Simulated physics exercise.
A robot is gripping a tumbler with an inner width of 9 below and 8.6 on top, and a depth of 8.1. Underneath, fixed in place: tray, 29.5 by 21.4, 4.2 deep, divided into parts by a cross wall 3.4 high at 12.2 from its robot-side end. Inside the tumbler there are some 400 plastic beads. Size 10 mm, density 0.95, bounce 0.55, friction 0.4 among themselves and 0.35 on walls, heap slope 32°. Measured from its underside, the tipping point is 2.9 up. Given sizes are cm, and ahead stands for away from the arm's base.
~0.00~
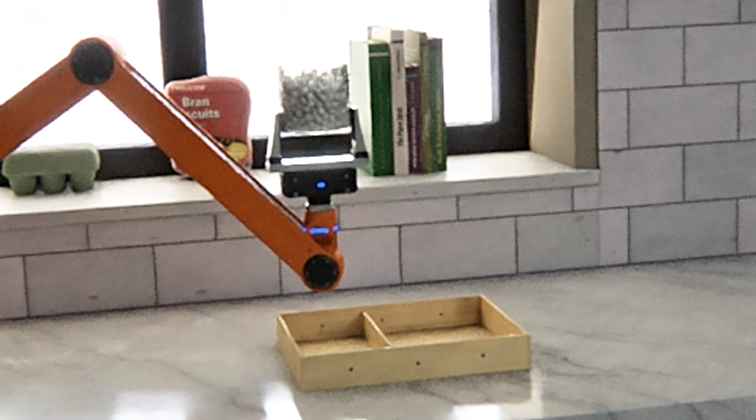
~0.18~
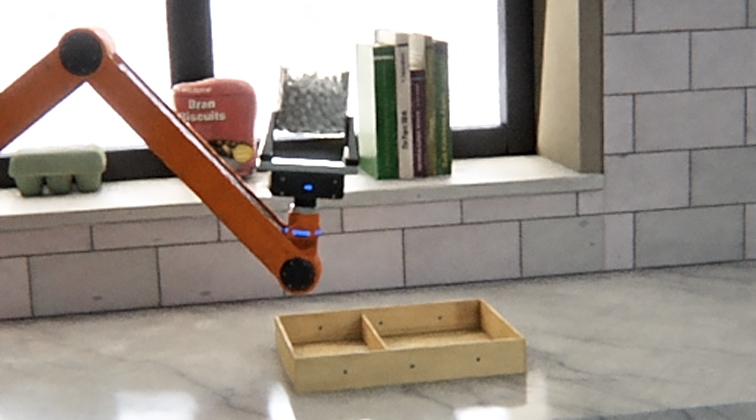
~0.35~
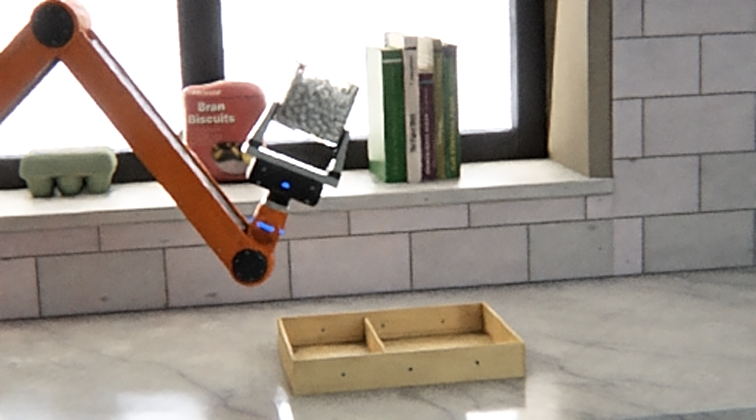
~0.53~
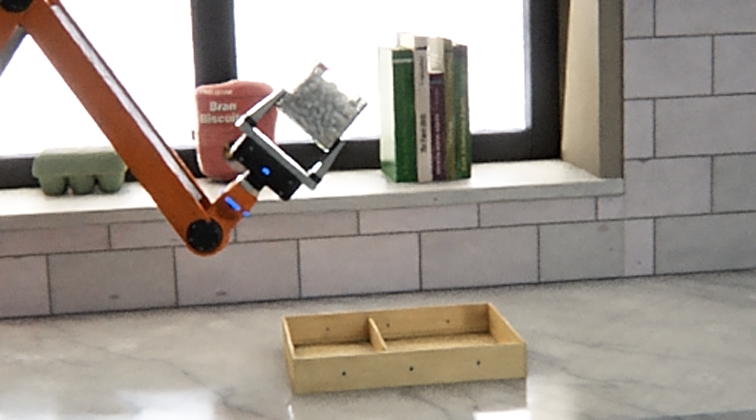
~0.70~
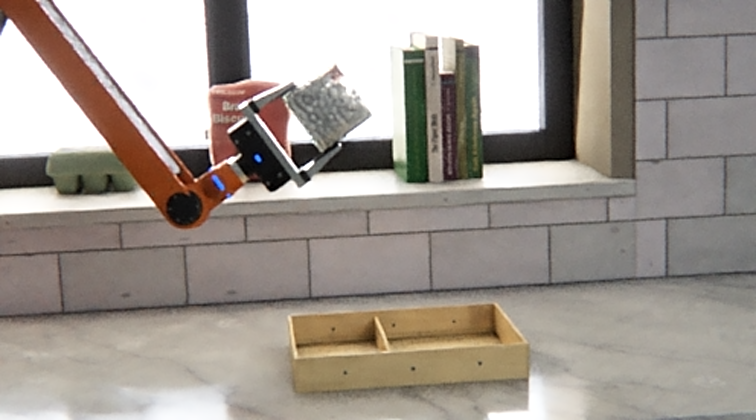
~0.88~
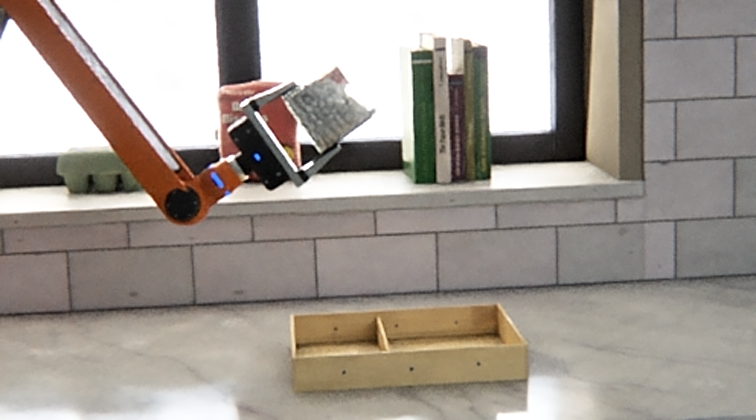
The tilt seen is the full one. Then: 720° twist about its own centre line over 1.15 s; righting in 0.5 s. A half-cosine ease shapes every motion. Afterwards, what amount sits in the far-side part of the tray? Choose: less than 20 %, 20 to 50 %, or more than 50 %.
Less than 20 %.
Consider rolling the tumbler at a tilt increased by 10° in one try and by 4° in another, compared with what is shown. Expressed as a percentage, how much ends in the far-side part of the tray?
15 % and 5 %.
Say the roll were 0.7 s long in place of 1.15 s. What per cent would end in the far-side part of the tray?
It would be near 0 per cent.
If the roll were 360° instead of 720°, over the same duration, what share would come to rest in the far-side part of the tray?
Then about 5 percent.
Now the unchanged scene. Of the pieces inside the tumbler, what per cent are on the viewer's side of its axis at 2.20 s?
Roughly 50 per cent.
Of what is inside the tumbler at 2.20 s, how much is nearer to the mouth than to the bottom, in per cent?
Around 35 per cent.
After 1.54 s, tipped 58°, highest piece 40 above the table; 397 in the tumbler, 1 in the far-side part, 4 in flight or on a rim.
After 2.20 s, tipped 43°, highest piece 38 above the table; 392 in the tumbler, 9 in the far-side part, 1 in flight or on a rim.
After 2.73 s, upright, highest piece 40 above the table; 392 in the tumbler, 10 in the far-side part.
After 3.43 s, upright, highest piece 40 above the table; 392 in the tumbler, 10 in the far-side part.
At rest, 392 in the tumbler, 10 in the far-side part. That is 2 % in the far-side part of the tray.
